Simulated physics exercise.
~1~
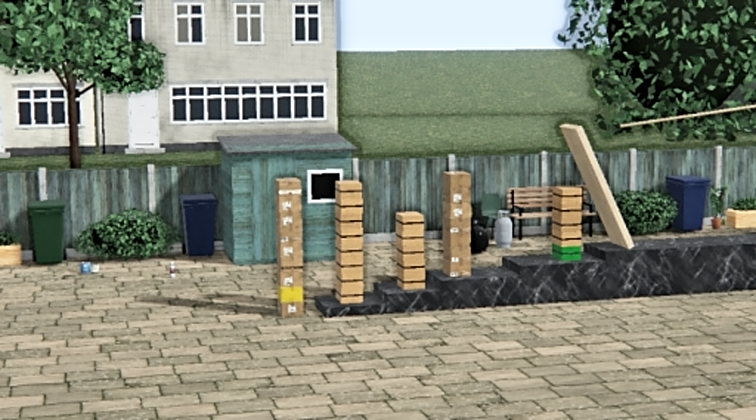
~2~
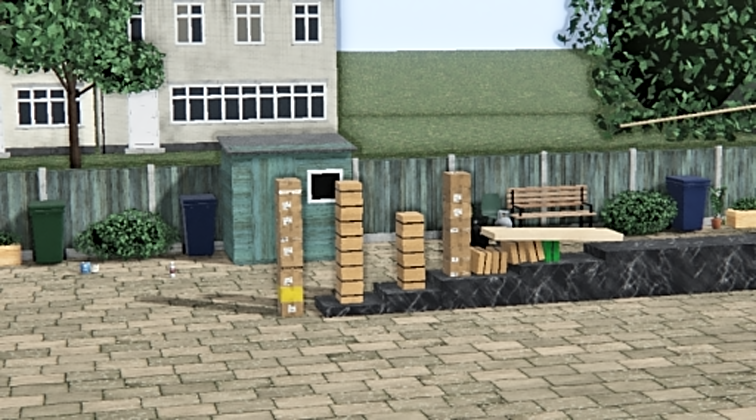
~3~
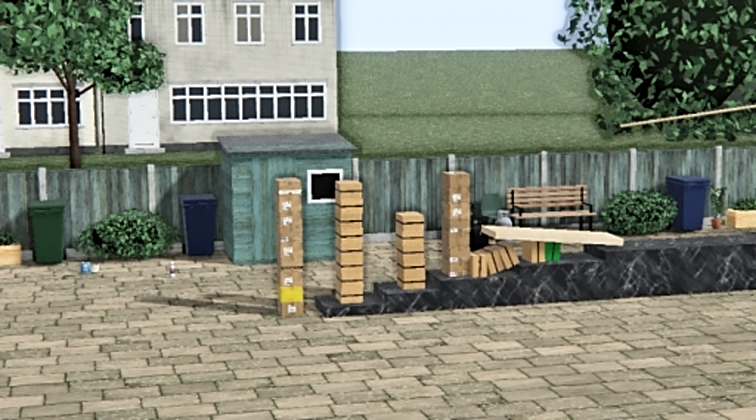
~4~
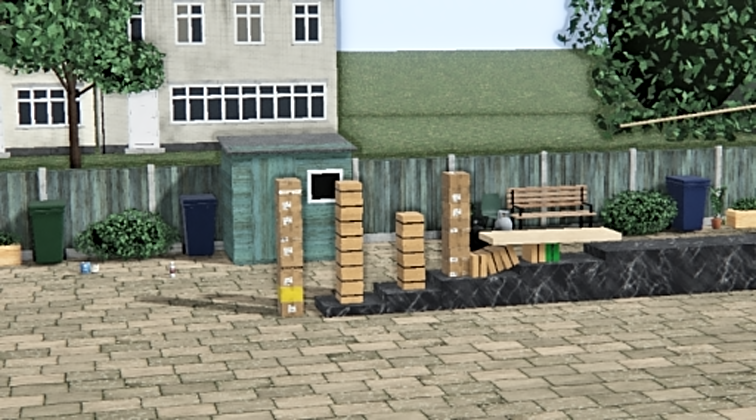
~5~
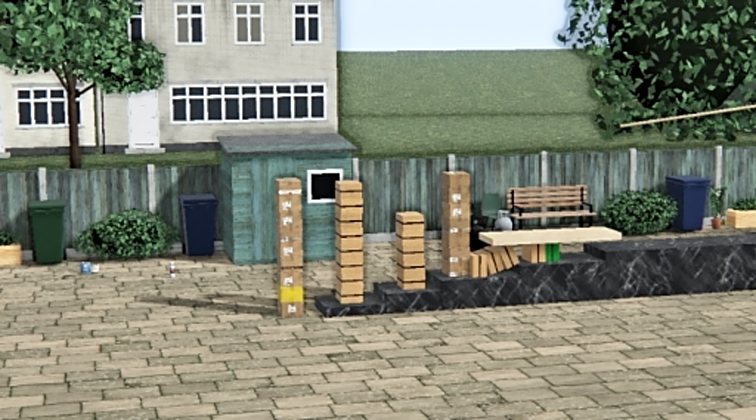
In a paved yard, a leaning board falls left, toppling one carton stack and settling flat.
